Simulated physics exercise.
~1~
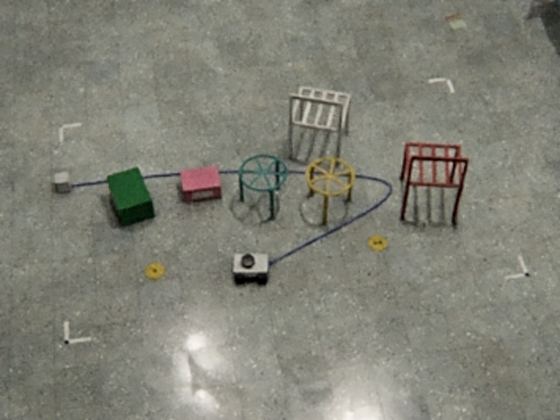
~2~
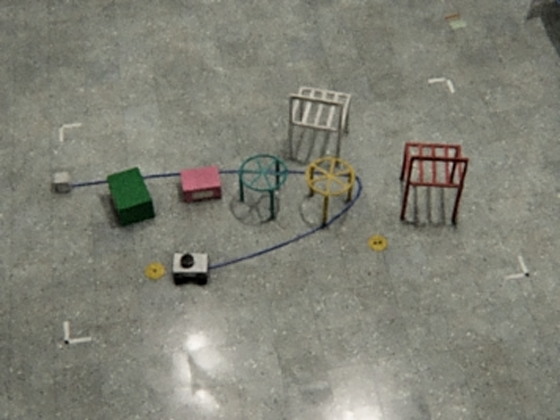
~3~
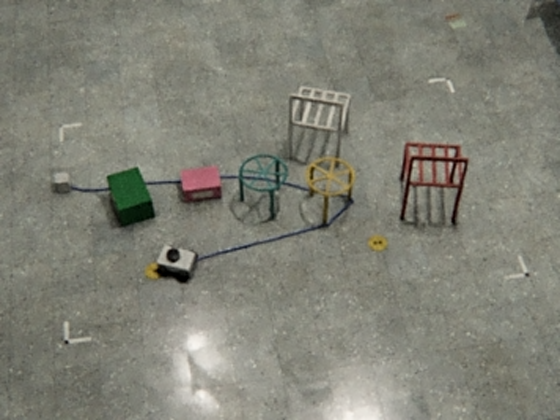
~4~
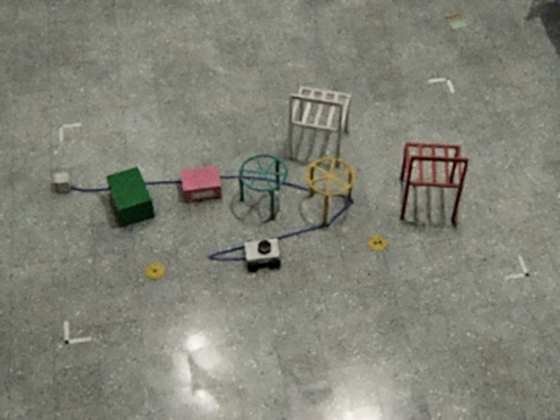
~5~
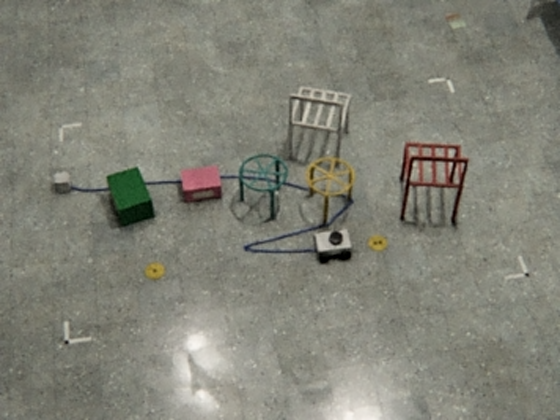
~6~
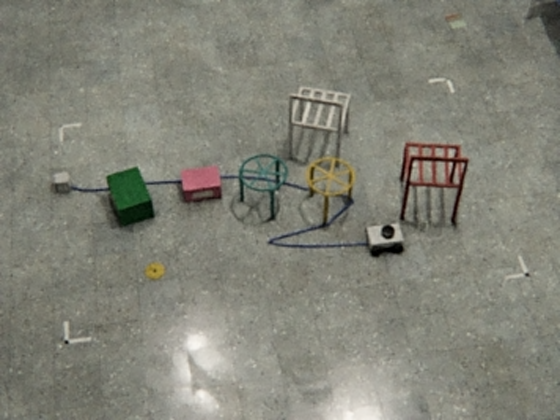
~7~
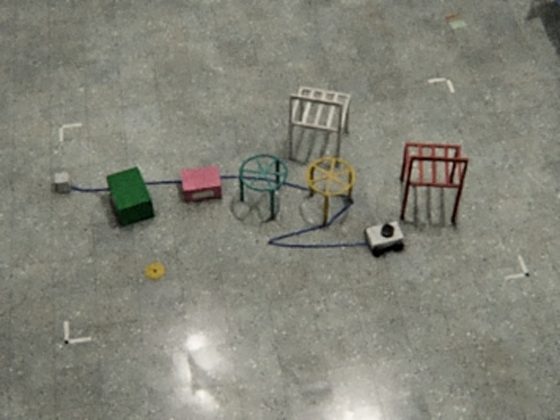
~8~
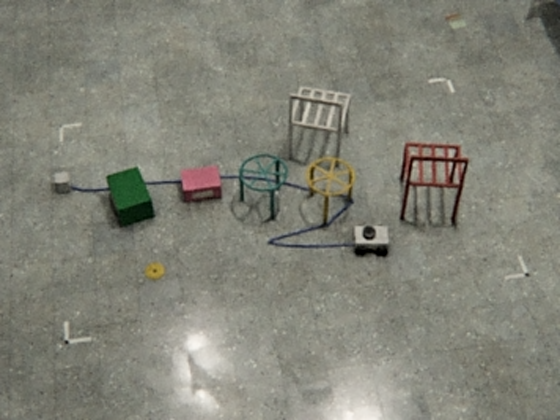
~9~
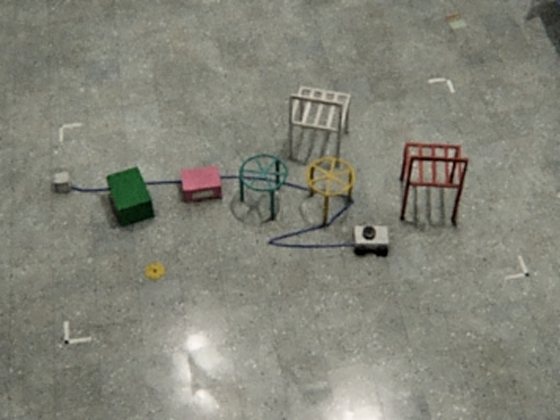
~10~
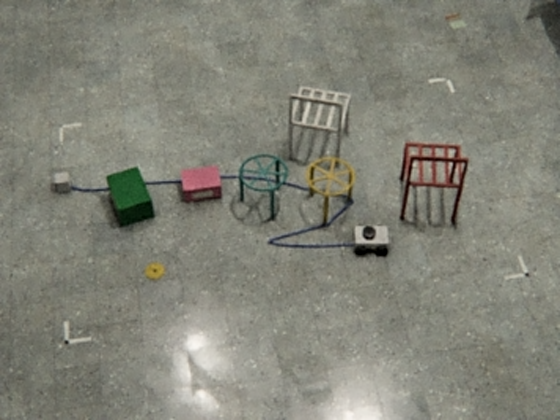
A small wheeled cart trailing a blue lead moving left to a yellow mark, then right, and stopping below the yellow stool.
